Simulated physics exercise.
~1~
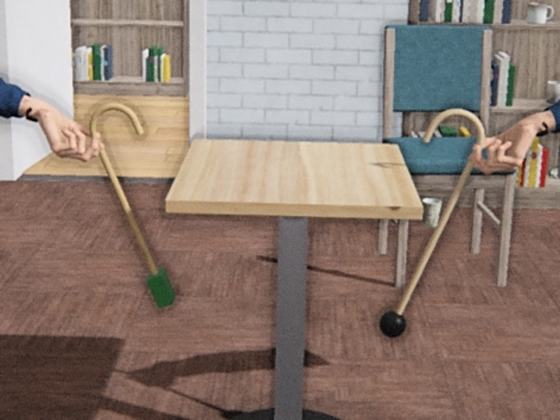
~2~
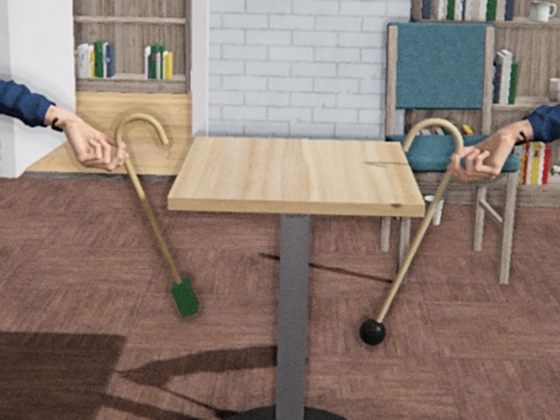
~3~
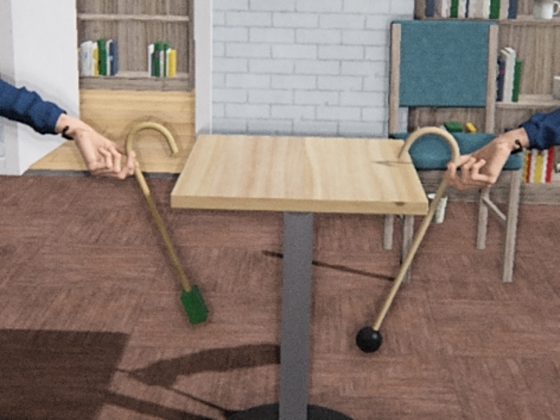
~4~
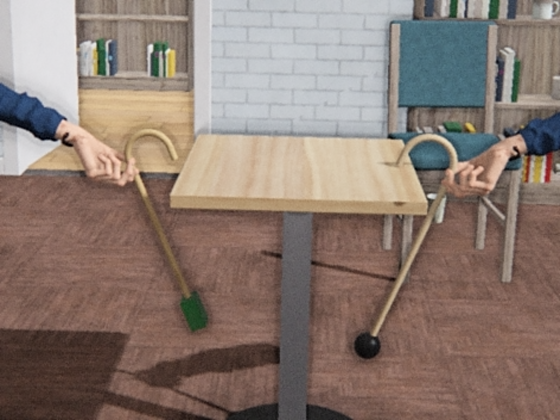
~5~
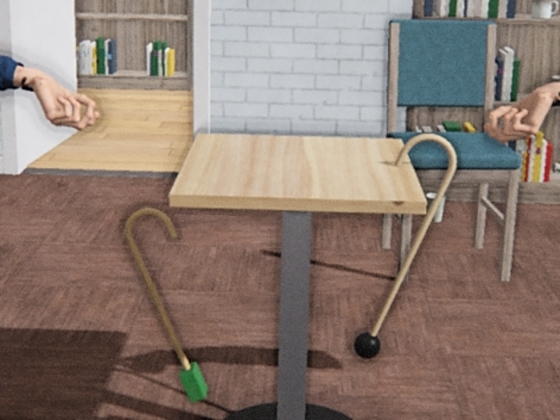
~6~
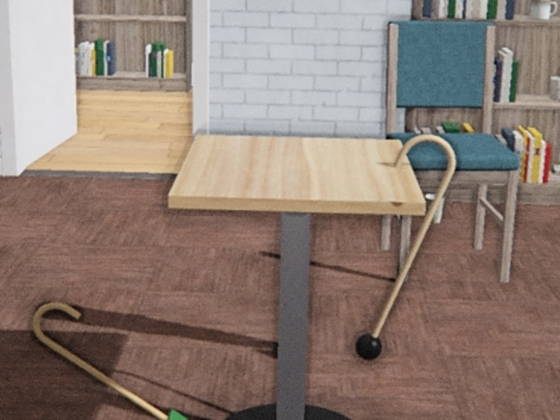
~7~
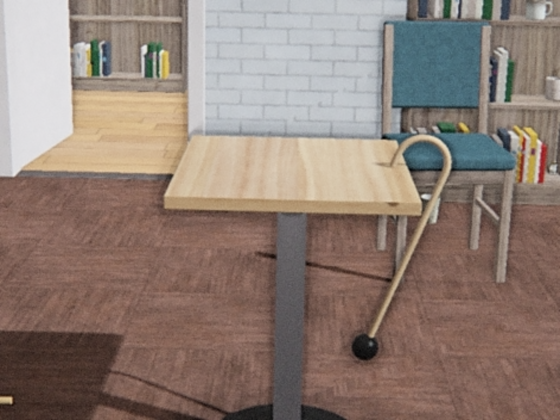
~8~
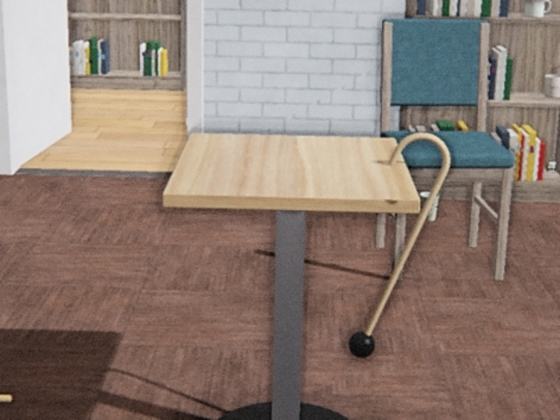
A cane-like stick with a curved handle and a green block at its tip is held by a hand left of a pale wooden table, while another hand at the right holds a similar stick ending in a black ball. The slightly swaying view faces the table in a room with reddish-brown flooring, a white brick wall, bookshelves and a teal chair. Both hands move the sticks inward and down toward the table's edges, then let go and withdraw. The green-tipped stick drops, tips over and slides leftward nearly out of view. The black-tipped one stays hooked on the right edge.
